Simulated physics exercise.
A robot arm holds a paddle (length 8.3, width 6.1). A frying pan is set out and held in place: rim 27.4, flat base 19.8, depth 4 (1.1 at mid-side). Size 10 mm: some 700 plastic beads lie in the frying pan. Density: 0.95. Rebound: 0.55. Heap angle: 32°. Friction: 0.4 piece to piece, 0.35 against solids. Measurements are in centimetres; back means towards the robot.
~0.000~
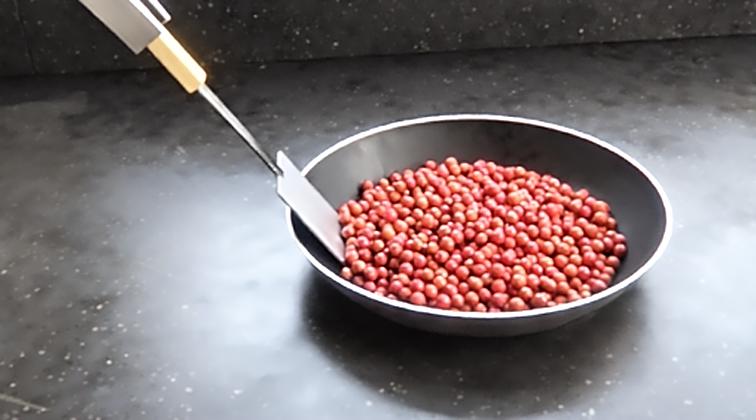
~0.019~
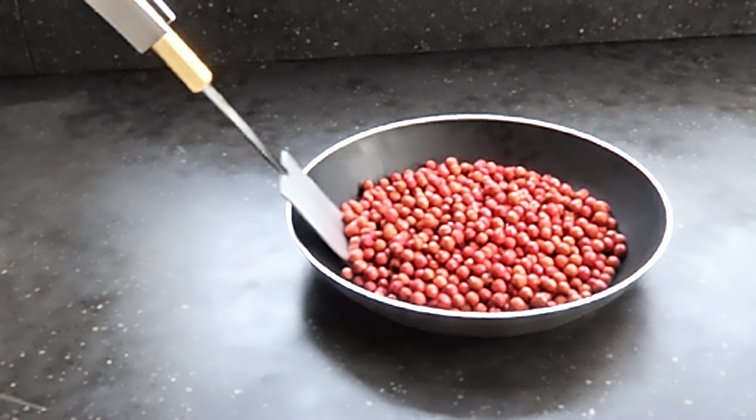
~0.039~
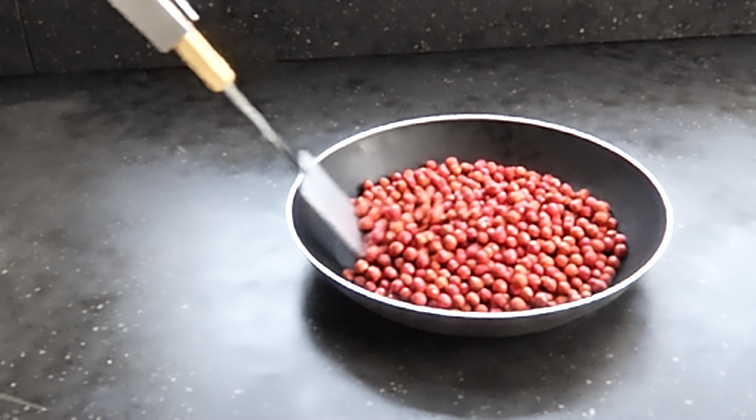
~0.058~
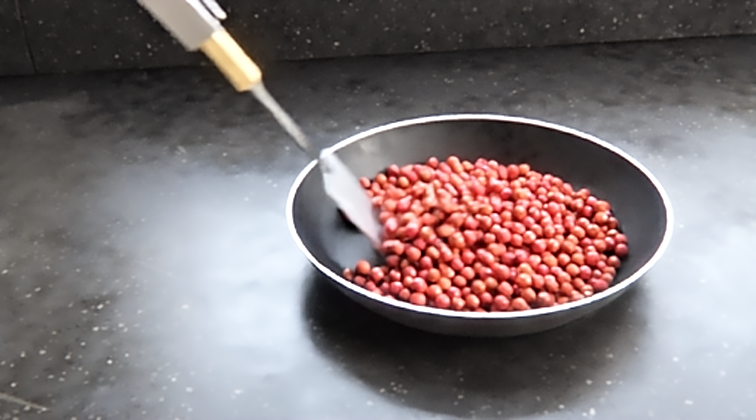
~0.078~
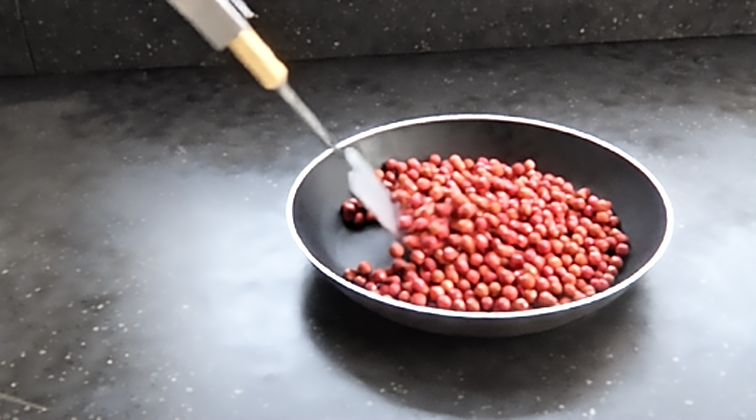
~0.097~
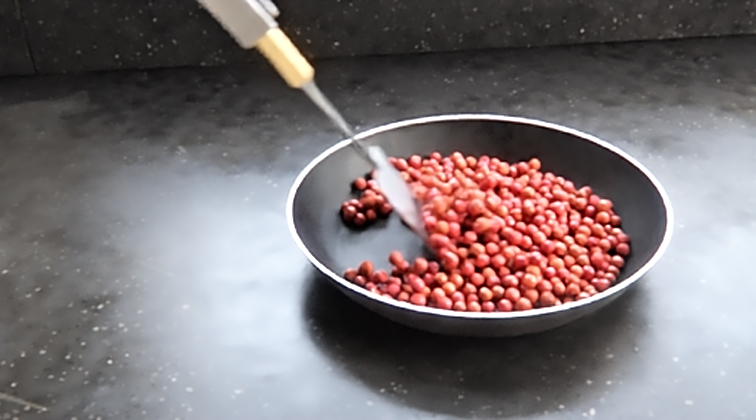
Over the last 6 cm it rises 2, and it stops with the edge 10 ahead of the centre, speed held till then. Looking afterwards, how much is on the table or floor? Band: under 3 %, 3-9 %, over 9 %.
Over 9 %.
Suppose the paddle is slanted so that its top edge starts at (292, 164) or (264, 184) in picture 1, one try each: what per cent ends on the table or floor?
Around 15 per cent, then around 15 per cent.
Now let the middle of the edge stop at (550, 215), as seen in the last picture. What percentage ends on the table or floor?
Estimate: Approx. 0 %.
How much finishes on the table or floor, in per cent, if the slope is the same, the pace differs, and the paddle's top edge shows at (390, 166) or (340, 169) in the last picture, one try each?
I'd estimate some 15 and 5 in a hundred.
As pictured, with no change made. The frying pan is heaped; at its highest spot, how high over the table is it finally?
It reaches about 4.5 cm.
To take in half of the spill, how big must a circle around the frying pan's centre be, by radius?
Distance, approx.: 28 cm.
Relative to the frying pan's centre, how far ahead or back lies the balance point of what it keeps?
I'd say it's roughly 3.0 cm toward the front.
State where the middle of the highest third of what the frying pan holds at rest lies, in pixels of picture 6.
Look near (572, 214).
After 0.15 s, sloping 56°, highest piece 6 above the table; 695 in the frying pan.
After 0.19 s, sloping 56°, highest piece 6 above the table; 695 in the frying pan.
After 0.42 s, sloping 56°, highest piece 5 above the table; 610 in the frying pan, 84 on the table or floor, 1 on the blade or in flight.
After 1.47 s, sloping 56°, highest piece 5 above the table; 610 in the frying pan, 85 on the table or floor.
At rest, 610 in the frying pan, 85 on the table or floor. That is 12 % on the table or floor.
